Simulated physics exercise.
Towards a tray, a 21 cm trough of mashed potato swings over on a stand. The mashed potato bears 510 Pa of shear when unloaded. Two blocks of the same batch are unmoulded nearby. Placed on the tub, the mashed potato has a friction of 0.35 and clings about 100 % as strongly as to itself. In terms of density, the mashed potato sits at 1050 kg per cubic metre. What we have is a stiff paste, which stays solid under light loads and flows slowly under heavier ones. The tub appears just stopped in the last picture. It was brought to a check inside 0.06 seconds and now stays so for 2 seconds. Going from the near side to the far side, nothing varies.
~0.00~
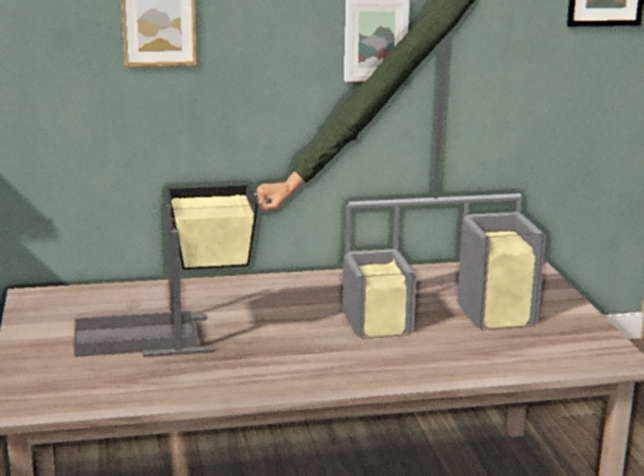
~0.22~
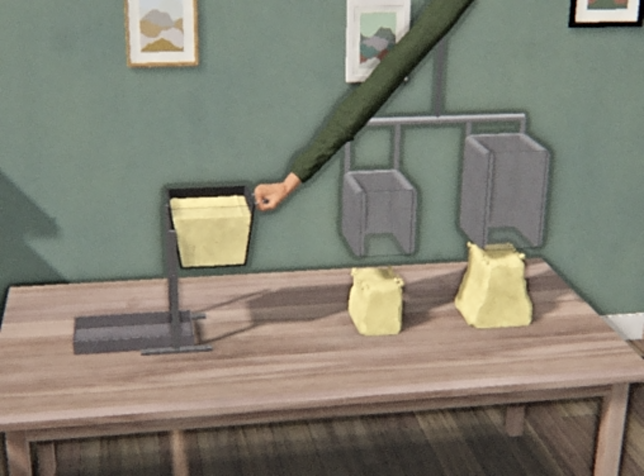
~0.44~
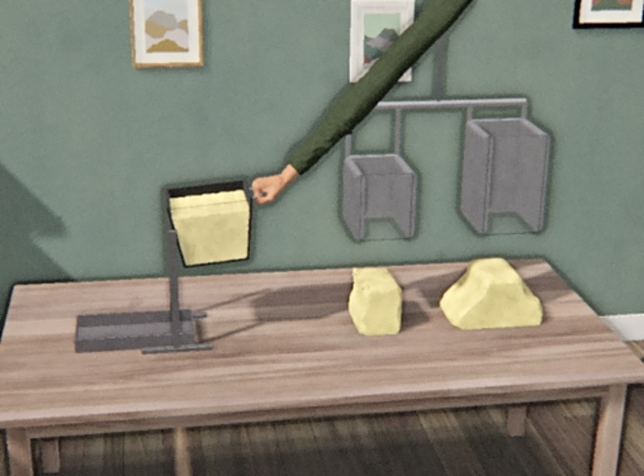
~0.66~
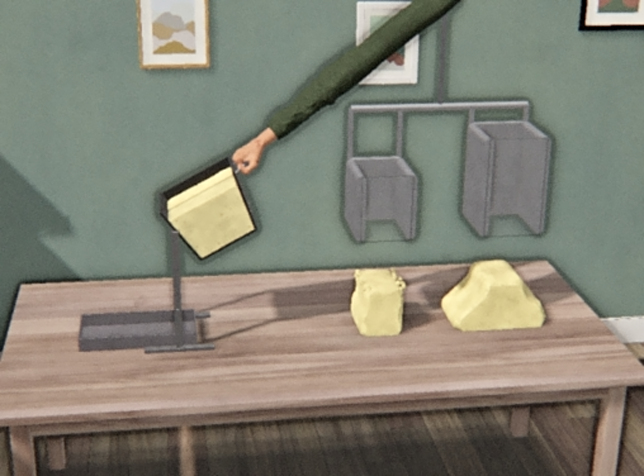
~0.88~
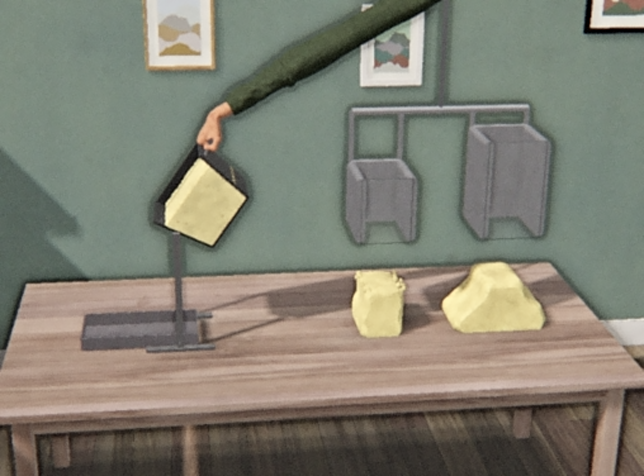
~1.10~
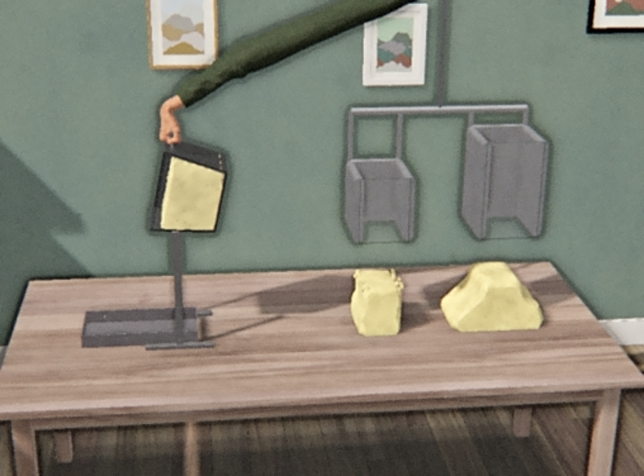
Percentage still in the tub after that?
Some 100 %.
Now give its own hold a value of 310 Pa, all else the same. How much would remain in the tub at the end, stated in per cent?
About 55 per cent.
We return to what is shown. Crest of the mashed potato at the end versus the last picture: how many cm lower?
The top ends up some 3 cm below its level in the last picture.
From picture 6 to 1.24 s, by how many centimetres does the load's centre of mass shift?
Around 1 cm.
After 1.24 s, the tub is at 78 degrees and holds 100 %.
After 1.41 s, the tub is at 78 degrees and holds 100 %.
After 1.58 s, the tub is at 78 degrees and holds 100 %.
After 1.75 s, the tub is at 78 degrees and holds 100 %.
After 3.10 s, at the end, the tub is at 78 degrees and holds 100 %.
